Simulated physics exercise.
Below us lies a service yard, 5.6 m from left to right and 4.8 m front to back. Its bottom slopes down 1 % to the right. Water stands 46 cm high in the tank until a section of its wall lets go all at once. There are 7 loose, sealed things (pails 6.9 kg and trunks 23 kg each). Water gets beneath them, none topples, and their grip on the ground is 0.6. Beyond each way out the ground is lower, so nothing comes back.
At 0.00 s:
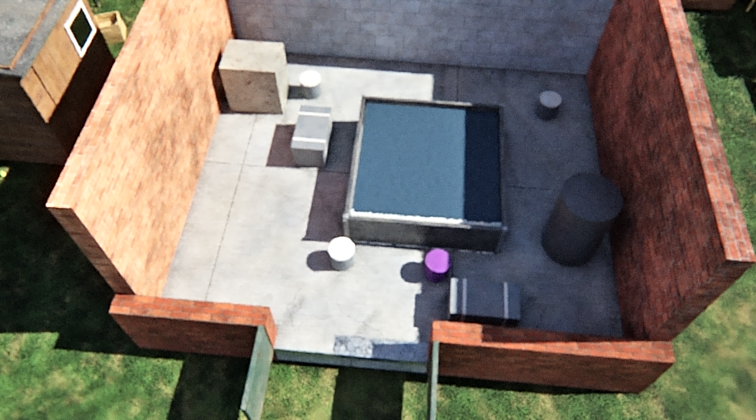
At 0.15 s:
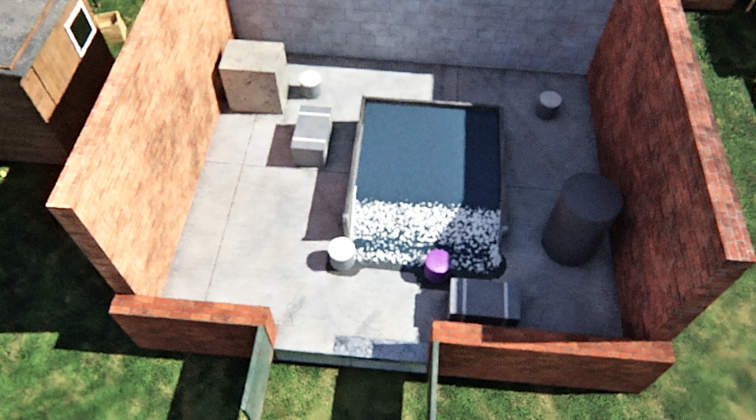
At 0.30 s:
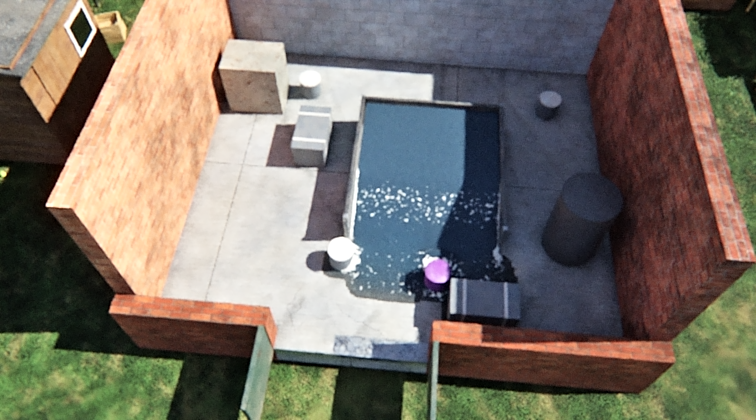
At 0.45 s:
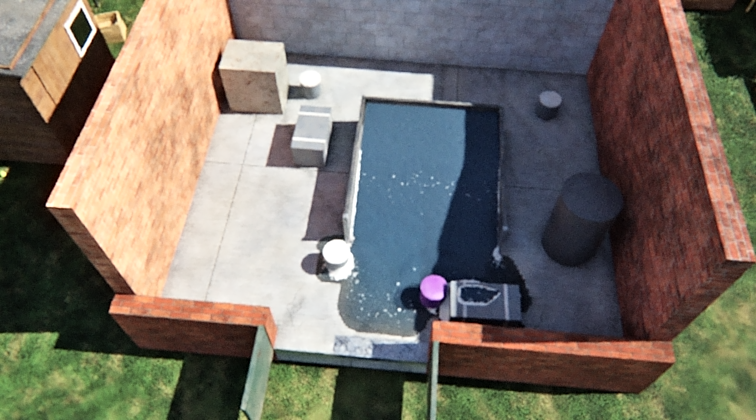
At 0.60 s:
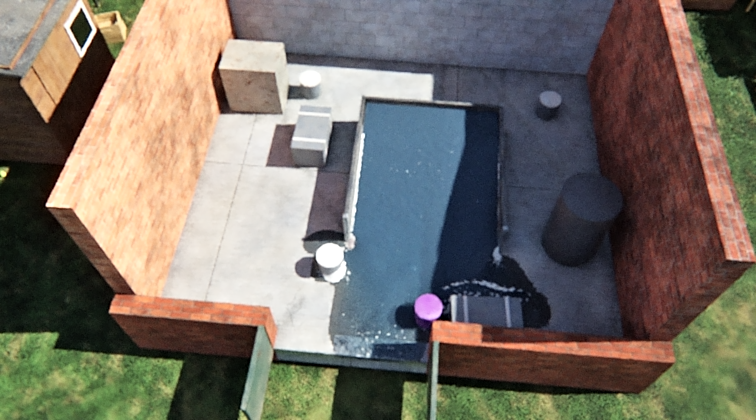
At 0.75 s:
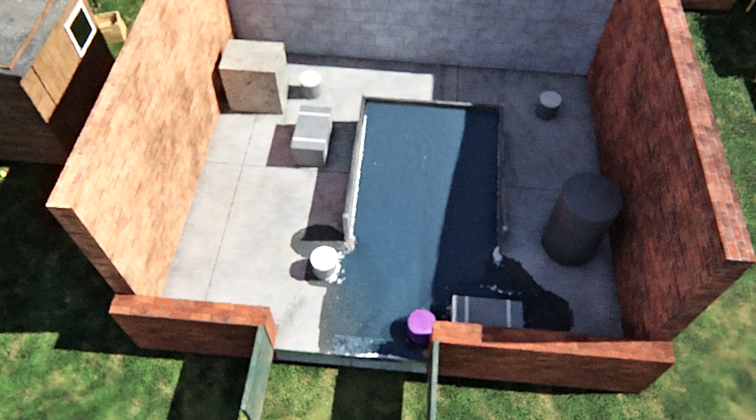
Water surges from a low tank across the walled yard, shifting purple and white pails.
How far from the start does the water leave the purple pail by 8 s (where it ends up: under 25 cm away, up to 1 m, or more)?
The purple pail travels far.
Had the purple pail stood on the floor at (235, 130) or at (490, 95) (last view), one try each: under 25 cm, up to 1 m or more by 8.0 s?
In turn: It barely shifts; it stays put.
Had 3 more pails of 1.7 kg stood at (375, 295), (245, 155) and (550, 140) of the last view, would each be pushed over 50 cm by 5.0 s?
In turn: Past it, under, past it.
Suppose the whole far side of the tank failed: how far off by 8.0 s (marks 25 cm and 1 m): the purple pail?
Then the purple pail holds its place.
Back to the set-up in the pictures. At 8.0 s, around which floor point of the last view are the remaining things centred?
Around (370, 153).
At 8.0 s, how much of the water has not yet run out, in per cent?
About 48 per cent.
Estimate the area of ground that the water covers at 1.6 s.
Some 9.0 m2.
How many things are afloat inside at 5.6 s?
At that moment 1.
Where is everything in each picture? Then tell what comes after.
The first frame shows the purple pail at (438, 261), on the bottom; 3.7 m2 under water; 0 of 7 have shifted.
The second frame shows the purple pail at (438, 261), on the bottom; 4.4 m2 under water; 0 of 7 have shifted.
The third frame shows the purple pail at (438, 271), on the bottom, 14 cm from its start; 5.2 m2 under water; 1 of 7 have shifted.
The fourth frame shows the purple pail at (434, 287) rests on the ground, 38 cm from its start; water covers 6.2 m2; 2 of 7 have shifted.
The fifth frame shows the purple pail at (428, 307) rests on the ground, 64 cm from its start; 7.1 m2 under water; 3 of 7 have shifted.
The sixth frame shows the purple pail at (422, 323) rests on the ground, 85 cm from its start; 7.7 m2 under water; 3 of 7 have shifted.
After 1.6 s the purple pail has gone out; 1 of 7 are out; 1 afloat.
After 3.6 s the purple pail has gone out; 1 of 7 are out; 1 afloat.
After 5.6 s the purple pail has gone out; 1 of 7 are out; 1 afloat.
After 8.0 s the purple pail has gone out; 1 of 7 are out; 0 afloat.
